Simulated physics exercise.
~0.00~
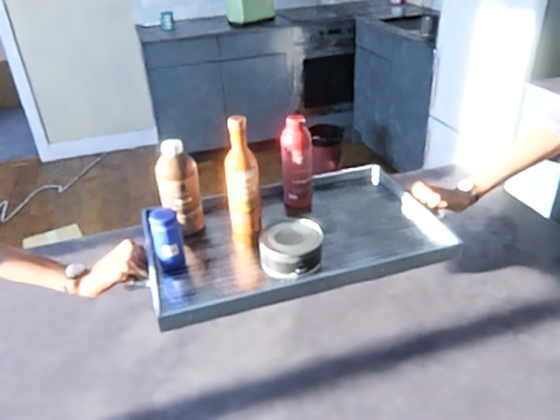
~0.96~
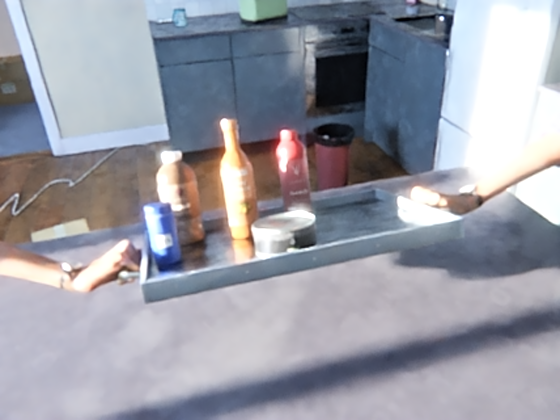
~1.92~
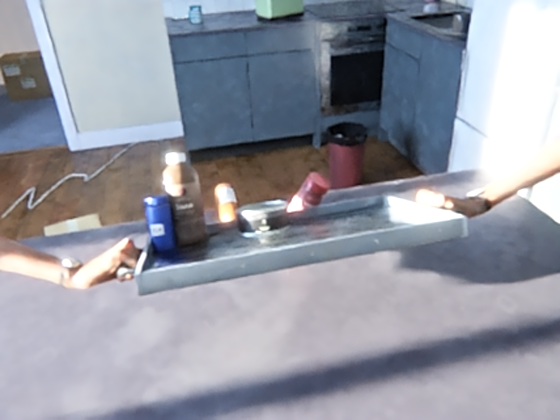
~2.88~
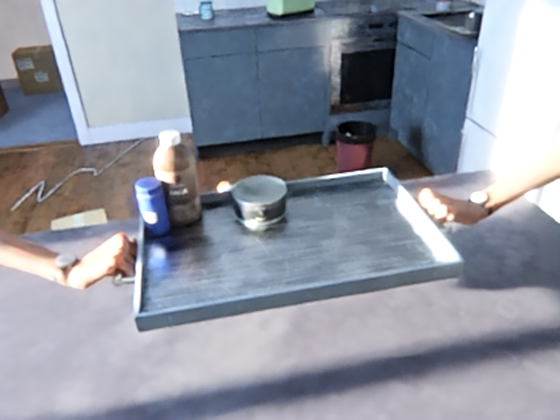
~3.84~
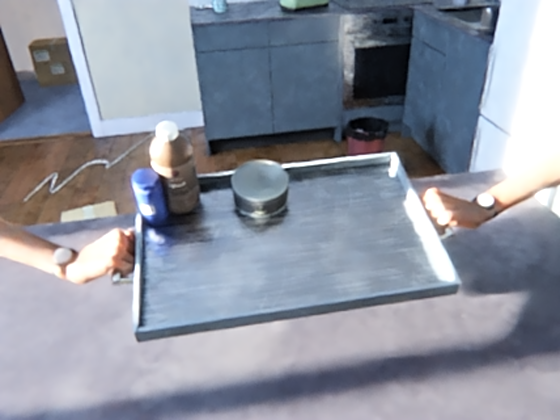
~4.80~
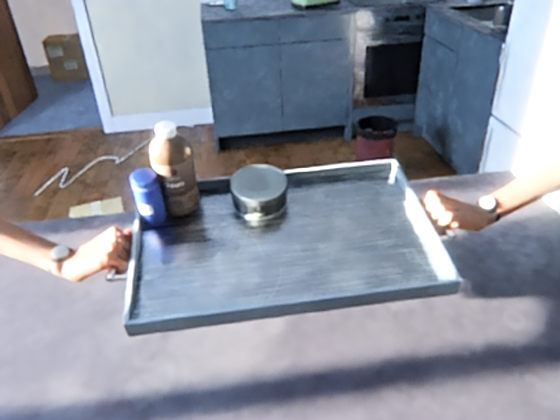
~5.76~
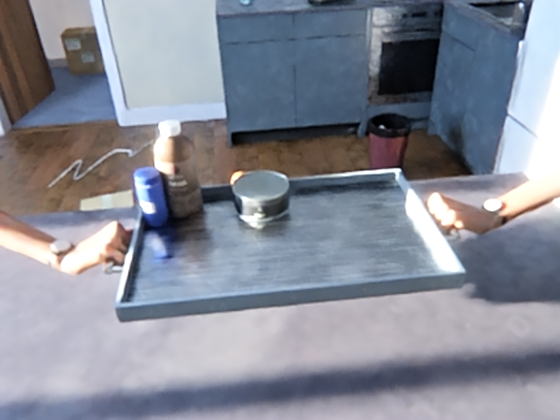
In a sunlit kitchen, two hands tipped a tray away from the viewer, and the orange and red bottles toppled off the far edge. The hands tilted it back and levelled it, leaving the brown bottle, blue shaker and black tub standing on it.
